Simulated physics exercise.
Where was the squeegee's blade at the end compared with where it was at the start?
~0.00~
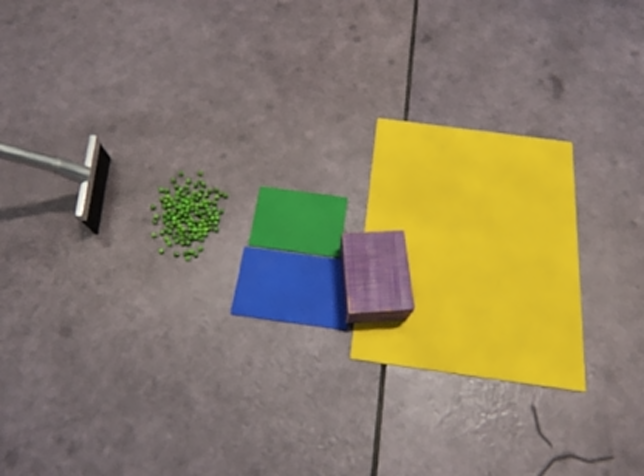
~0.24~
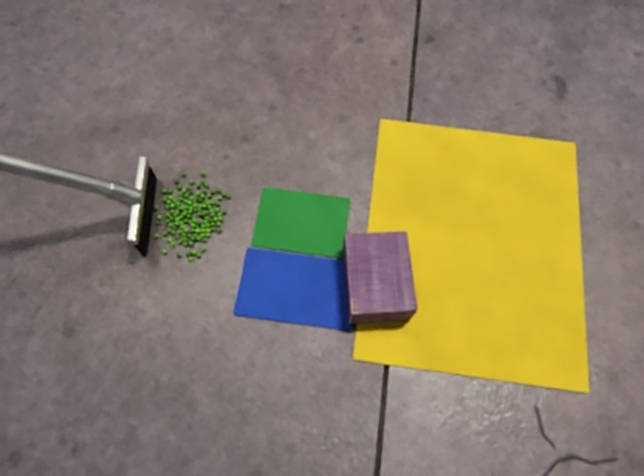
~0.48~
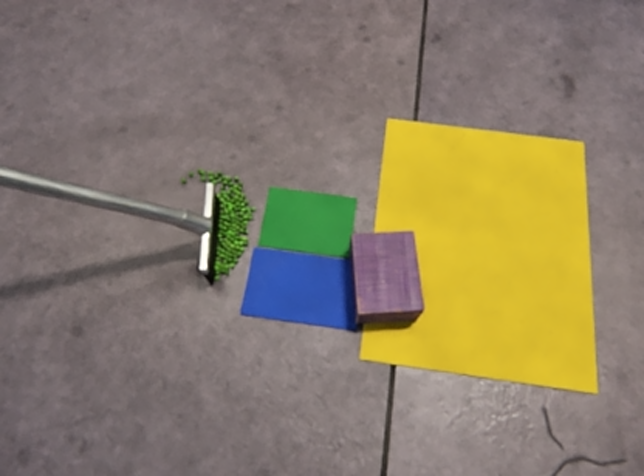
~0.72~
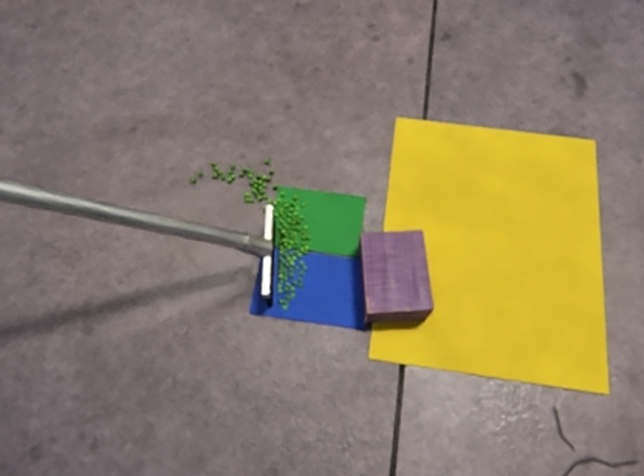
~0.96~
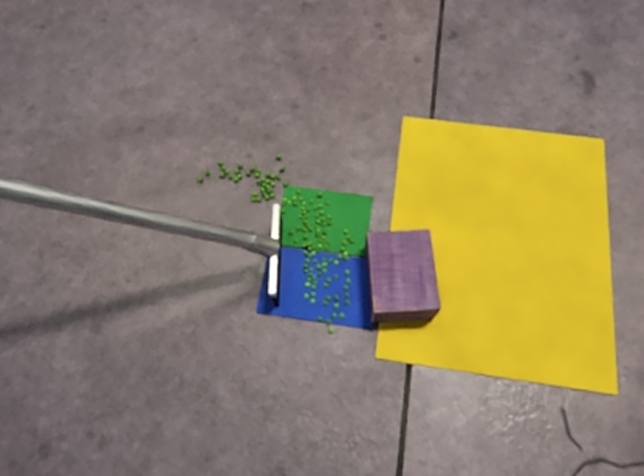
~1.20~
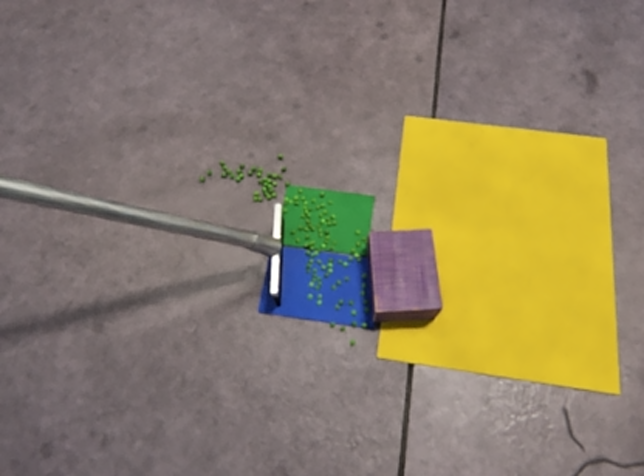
It began on the bare floor to the left of the pile of peas, and it ended farther right and slightly lower, at the left edge of the green and blue sheets.
